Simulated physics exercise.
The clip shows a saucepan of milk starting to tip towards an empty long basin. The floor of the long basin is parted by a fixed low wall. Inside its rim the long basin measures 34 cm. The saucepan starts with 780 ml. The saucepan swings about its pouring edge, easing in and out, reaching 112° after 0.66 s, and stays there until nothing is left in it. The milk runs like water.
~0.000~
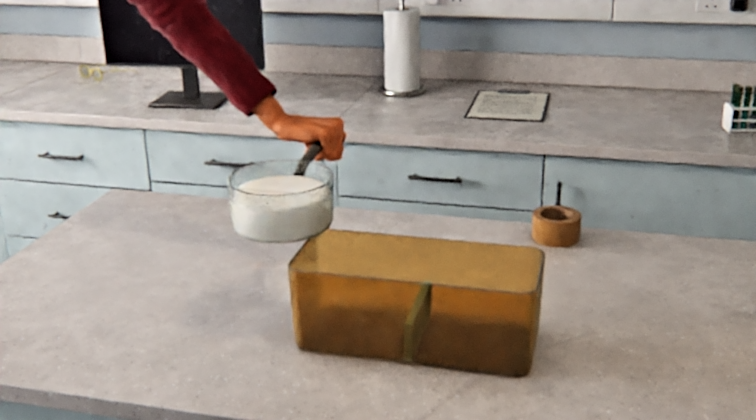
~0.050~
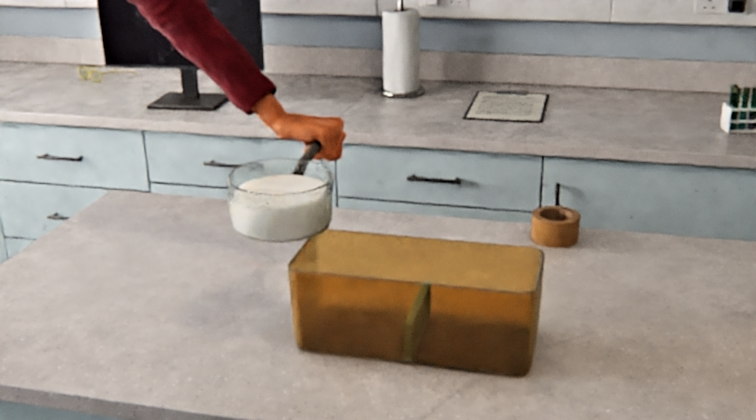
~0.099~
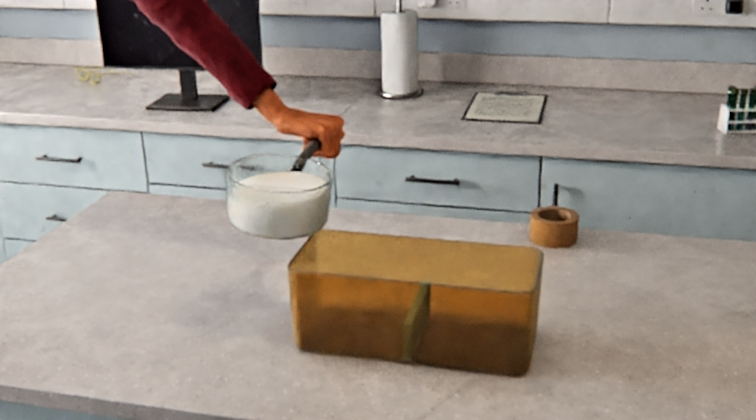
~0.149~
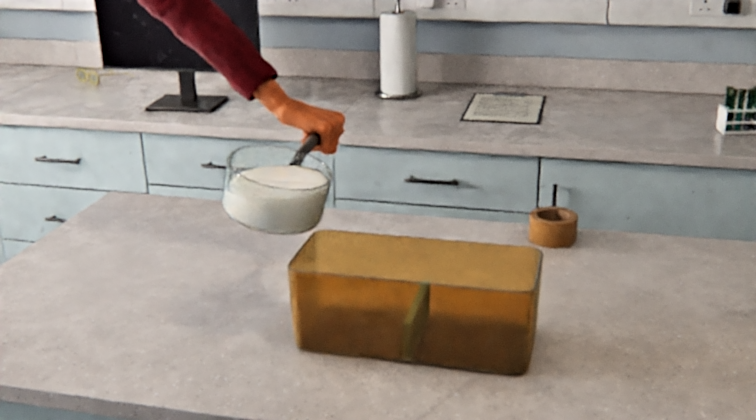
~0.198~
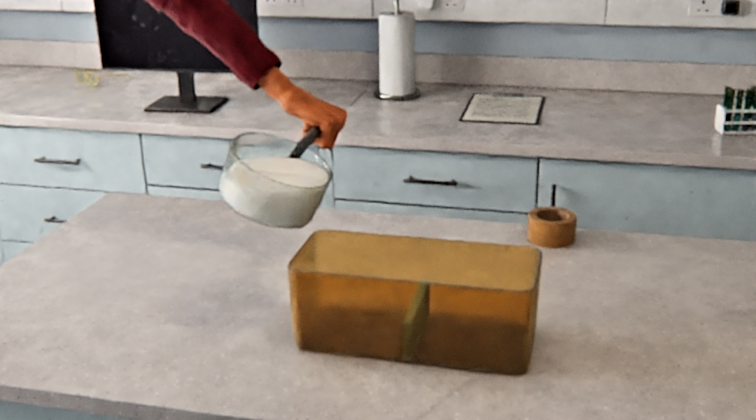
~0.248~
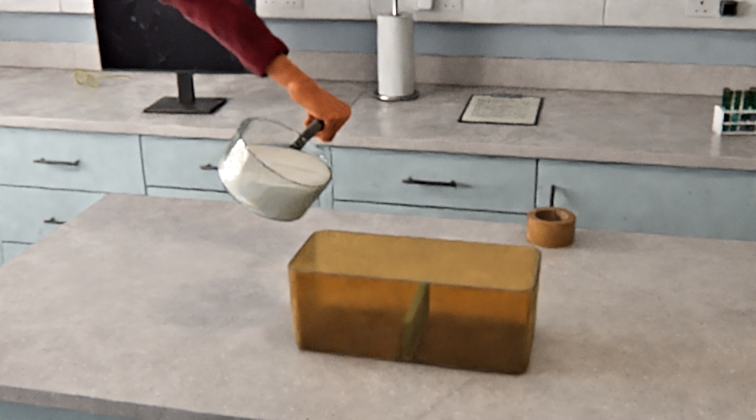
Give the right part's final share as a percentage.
The far part has some 39 per cent.
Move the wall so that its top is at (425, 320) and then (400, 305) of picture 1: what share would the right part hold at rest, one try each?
First 35, then 70 per cent.
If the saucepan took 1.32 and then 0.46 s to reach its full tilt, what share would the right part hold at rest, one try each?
First 15, then 30 per cent.
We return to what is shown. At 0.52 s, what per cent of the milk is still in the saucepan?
Some 34 per cent.
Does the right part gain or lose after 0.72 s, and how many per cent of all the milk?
It goes down by about 7.
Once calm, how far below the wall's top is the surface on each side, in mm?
Some 38 mm on the left and 44 mm on the right.
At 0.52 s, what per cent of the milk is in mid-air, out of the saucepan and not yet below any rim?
About 56 per cent.
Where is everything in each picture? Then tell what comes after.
In the first frame, it leans 0°; its right rim is at (330, 182); the milk meets the walls at (237, 187) and (330, 194); the long basin's rim runs from (302, 249) to (541, 272); the wall's top is at (419, 302).
In the second frame, it leans 2°; its right rim is at (330, 182); the milk meets the walls at (237, 187) and (330, 193).
In the third frame, it leans 6°; its right rim is at (329, 183); the milk meets the walls at (235, 185) and (328, 189).
In the fourth frame, it leans 14°; its right rim is at (329, 183); the milk meets the walls at (232, 177) and (328, 184).
In the fifth frame, it leans 23°; its right rim is at (328, 183); the milk meets the walls at (230, 166) and (328, 178).
In the sixth frame, it leans 35°; its right rim is at (328, 183); the milk meets the walls at (228, 152) and (330, 175); 1 per cent is over the edge.
Then, 0.52 s in, the tilt is 100° and 34 per cent is still to pour, 10 is left of the wall and 0 right of it.
Then, 0.72 s in, the tilt is 112° and 2 per cent is still to pour, 43 is left of the wall and 47 right of it.
Then, 0.93 s in, the tilt is 112° and 0 per cent is still to pour, 53 is left of the wall and 33 right of it.
Then, 1.16 s in, the tilt is 112° and 0 per cent is still to pour, 58 is left of the wall and 39 right of it.
Finally, 58 per cent lies left of the wall, 39 right of it and 3 outside.
